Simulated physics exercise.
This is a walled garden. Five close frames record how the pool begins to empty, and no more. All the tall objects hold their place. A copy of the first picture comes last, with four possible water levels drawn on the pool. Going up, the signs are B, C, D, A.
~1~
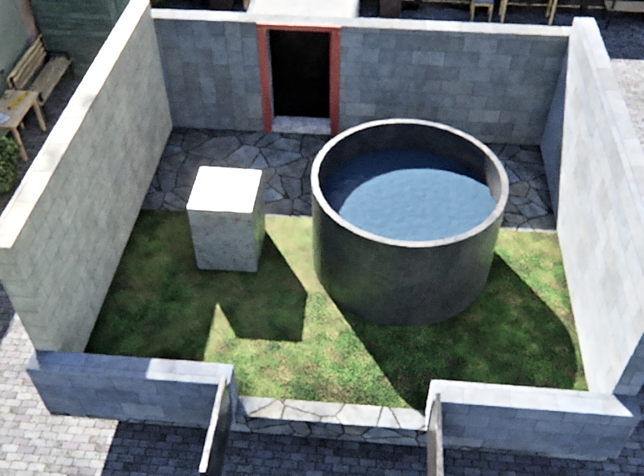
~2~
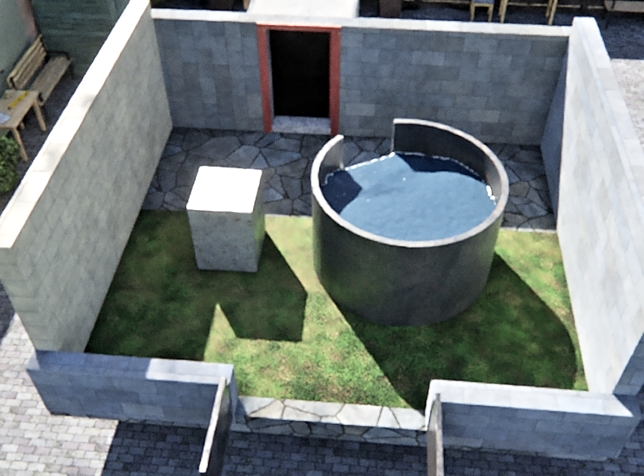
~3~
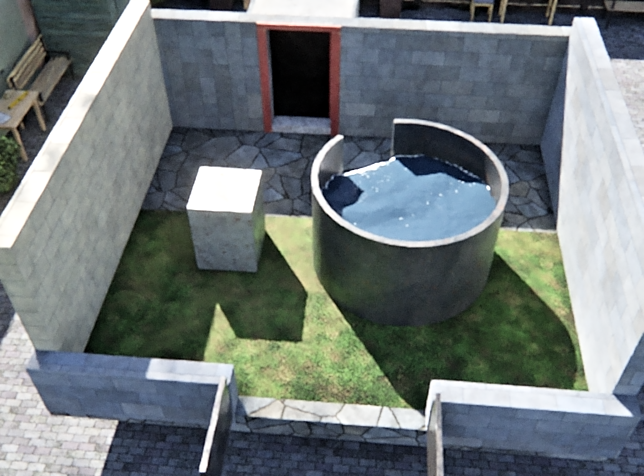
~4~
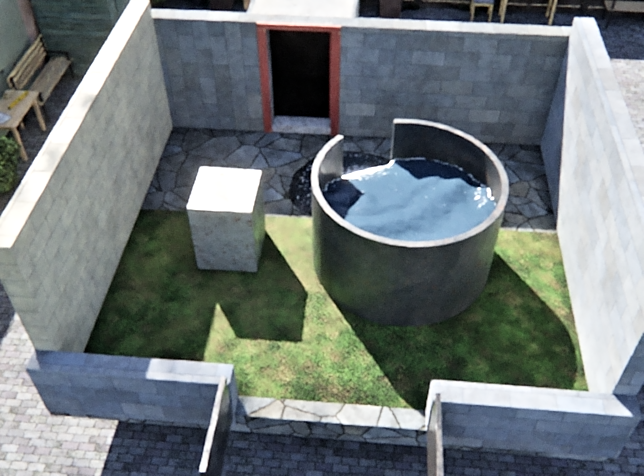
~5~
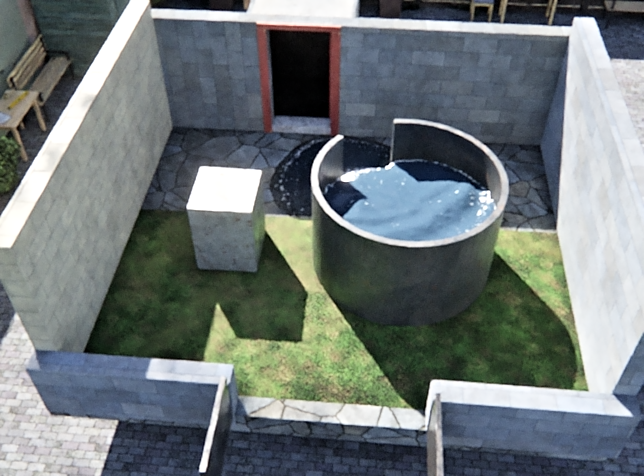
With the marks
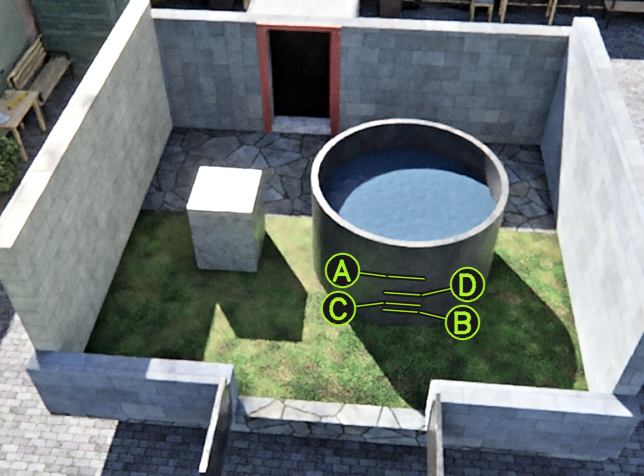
Water lies still in a round dark grey pool at the right of a walled garden, seen from a fixed, high viewpoint above the open front gate. Pale stone walls enclose grass, a white-topped block at left, and a paved strip before a red-framed doorway at the back. A gap appears in the pool's back rim, the water turns choppy and glinting, and a dark wet patch spreads over the paving behind it towards the left.
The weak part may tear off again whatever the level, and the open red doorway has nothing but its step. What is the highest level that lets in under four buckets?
That is line C.
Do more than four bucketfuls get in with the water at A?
Yes, that goes wrong.
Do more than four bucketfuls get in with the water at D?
Yes, that goes wrong.
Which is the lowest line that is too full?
Line D.
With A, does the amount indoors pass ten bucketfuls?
Yes, clearly.
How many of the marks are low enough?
Two of the four.
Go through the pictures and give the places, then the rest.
Water in the pool at rest, its middle at (406, 203); foot of the red doorway at (302, 133); open gate at (332, 369).
Water covers 1 % of the ground, its front hidden from here.
Water covers 3 % of the ground, its front hidden from here.
Water covers 7 % of the ground and shows as far out as (299, 184).
Water covers 12 % of the ground and shows as far out as (289, 170).
On the marked copy, A at (405, 277); B at (401, 311); C at (401, 304); D at (403, 293); from the bottom up B, C, D, A.
Choosing A, dozens of bucketfuls pour in.
Choosing B, nothing gets over.
Choosing C, a bucket or two gets in.
Choosing D, about 8 bucketfuls get in.
